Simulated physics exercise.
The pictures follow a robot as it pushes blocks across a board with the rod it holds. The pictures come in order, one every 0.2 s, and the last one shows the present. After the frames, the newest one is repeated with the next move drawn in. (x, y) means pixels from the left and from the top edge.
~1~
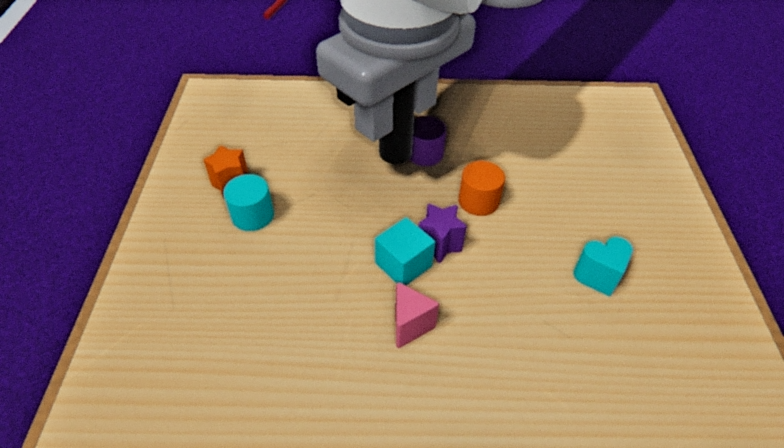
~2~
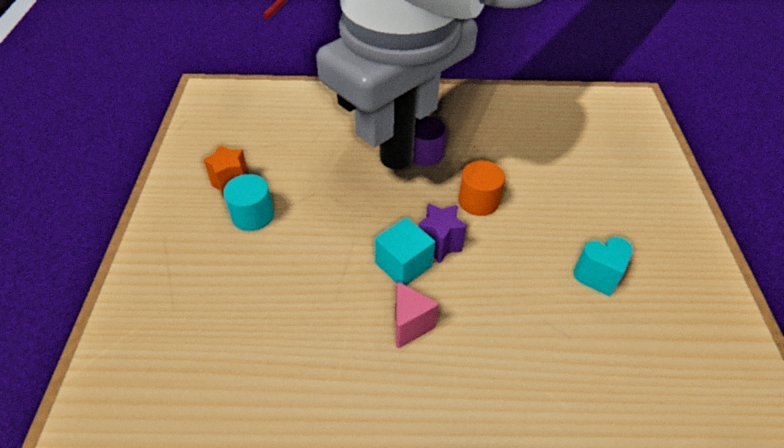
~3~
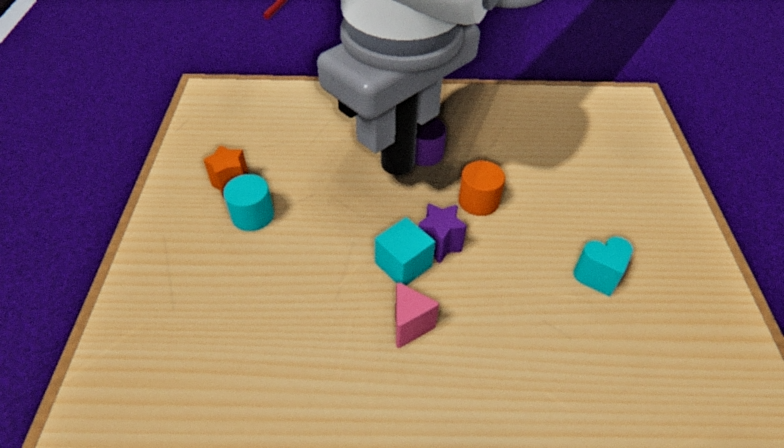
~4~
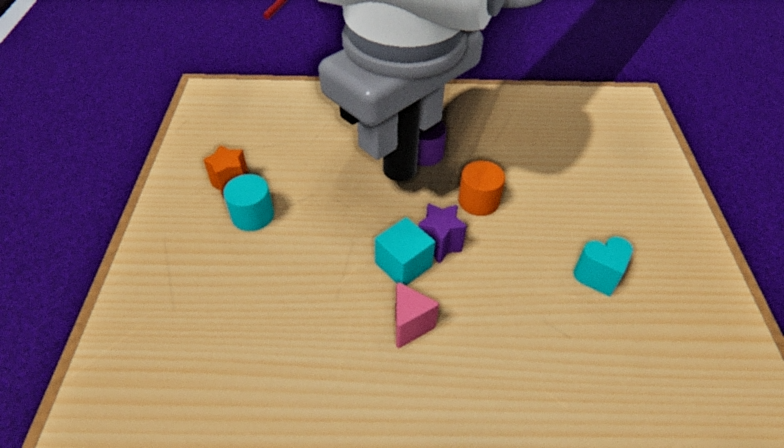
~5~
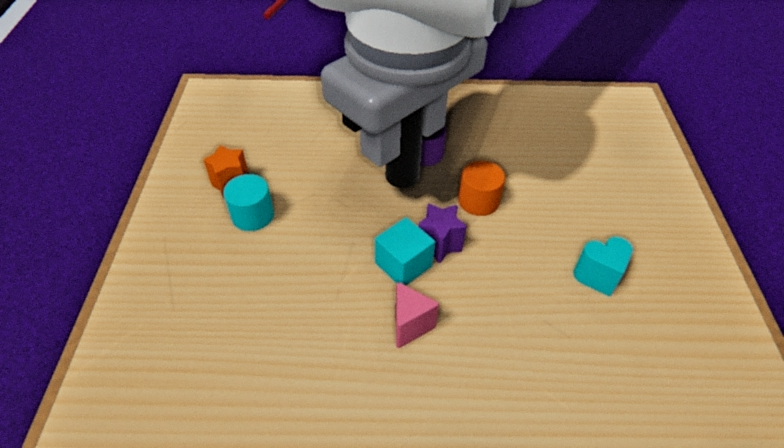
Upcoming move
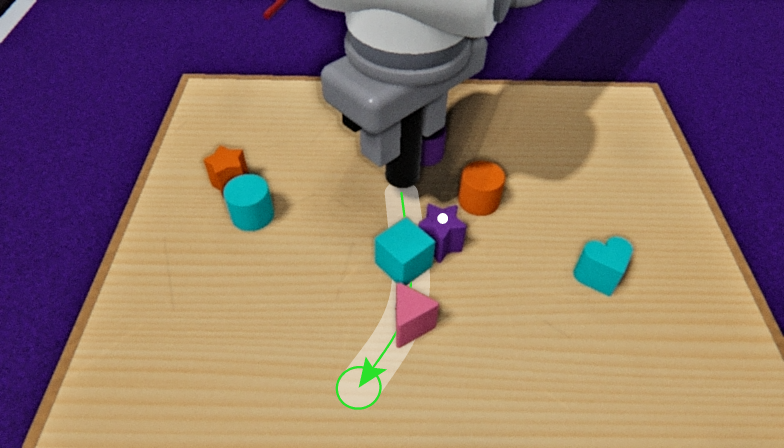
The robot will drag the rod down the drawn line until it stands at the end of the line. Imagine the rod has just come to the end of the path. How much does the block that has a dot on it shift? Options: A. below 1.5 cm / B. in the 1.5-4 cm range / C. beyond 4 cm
I'll go with A - below 1.5 cm.
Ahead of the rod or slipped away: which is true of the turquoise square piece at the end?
It sits in front of the rod.
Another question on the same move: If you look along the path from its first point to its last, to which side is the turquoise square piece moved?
Slides right.
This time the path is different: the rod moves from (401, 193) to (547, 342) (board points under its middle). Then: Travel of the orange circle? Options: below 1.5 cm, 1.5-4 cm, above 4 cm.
Under 1.5 cm.
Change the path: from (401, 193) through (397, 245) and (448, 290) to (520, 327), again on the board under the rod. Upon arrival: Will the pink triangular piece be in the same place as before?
No
Drawn move, from (401, 193) over (409, 249) and (404, 317) to (359, 387); the dot is on the purple star block.
What follows on the original path. One third of the way, rod at (410, 235); turquoise square piece at (403, 264); pink triangular piece at (411, 307), turned 15° anticlockwise; purple star block at (446, 224), turned 25° anticlockwise.
Two thirds of the way, rod at (404, 303); turquoise square piece at (374, 329), turned 55° clockwise; pink triangular piece at (396, 371), turned 45° anticlockwise; purple star block at (447, 227), turned 40° anticlockwise.
At the end, rod at (358, 374); turquoise square piece at (308, 380), turned 120° clockwise; pink triangular piece at (390, 389), turned 90° anticlockwise; purple circle still; purple star block at (447, 227), turned 40° anticlockwise.
